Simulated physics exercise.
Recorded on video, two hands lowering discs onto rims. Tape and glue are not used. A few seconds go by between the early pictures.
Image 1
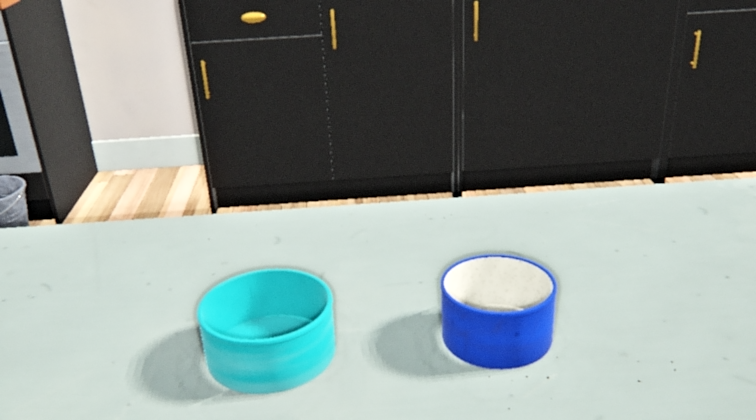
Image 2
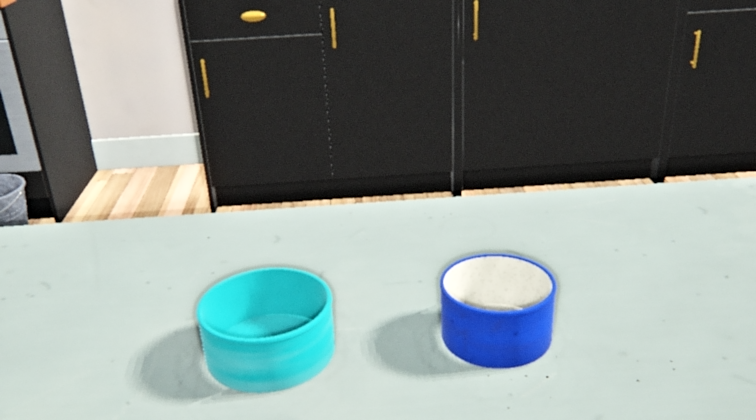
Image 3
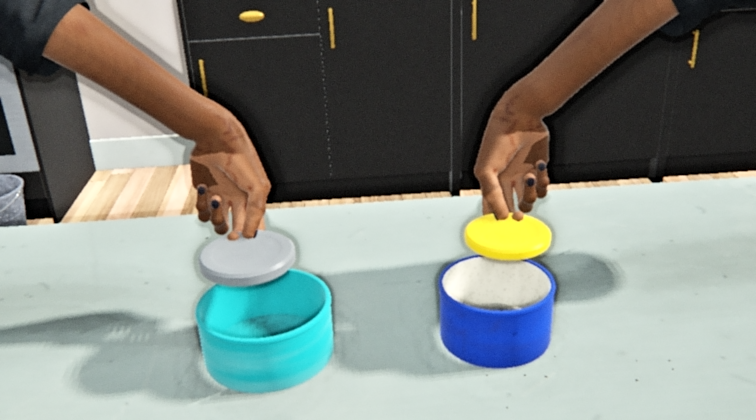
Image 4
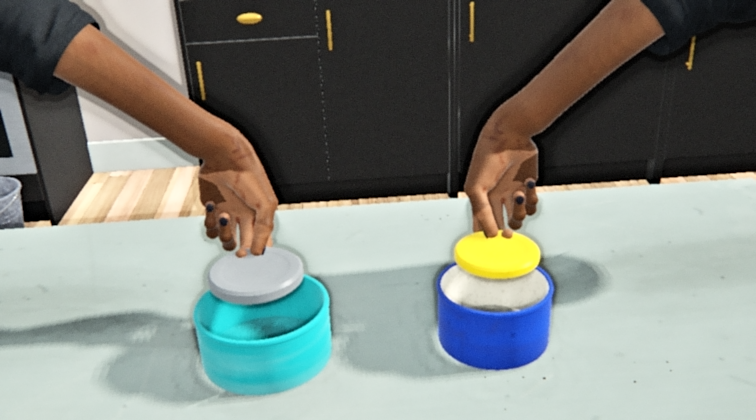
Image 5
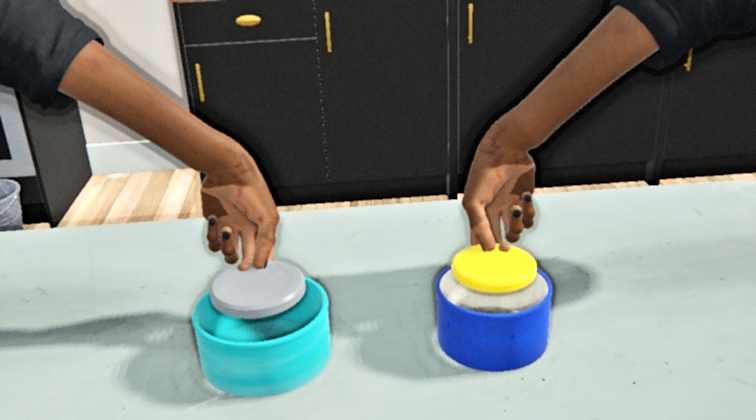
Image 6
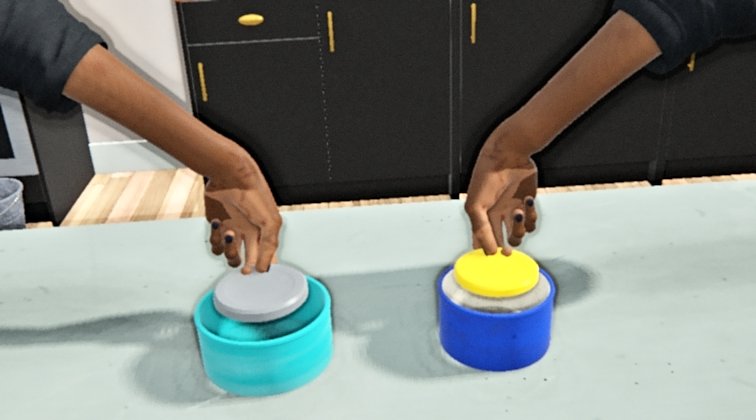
Two hands came in over a teal container and a blue one on a counter, then lowered a grey disc on the left and a yellow disc on the right, still holding both.
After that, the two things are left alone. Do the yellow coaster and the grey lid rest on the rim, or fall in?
Once let go, the yellow coaster goes through the mouth while the grey lid goes through the mouth.
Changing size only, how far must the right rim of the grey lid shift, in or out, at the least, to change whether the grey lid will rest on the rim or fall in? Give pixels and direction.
A shift of 16 pixels to the right.
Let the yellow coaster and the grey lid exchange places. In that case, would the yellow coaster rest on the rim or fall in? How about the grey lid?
The yellow coaster slides in, and the grey lid slides in.
Then, 0.14 s past the last view, yellow coaster travelled a little near (495, 306); grey lid travelled a little near (265, 326).
Then, 0.20 s past the last view, yellow coaster come down near (495, 324); grey lid come down near (267, 340).
Finally, the yellow coaster slips past the rim, near (494, 330); the grey lid slips past the rim, near (268, 346).
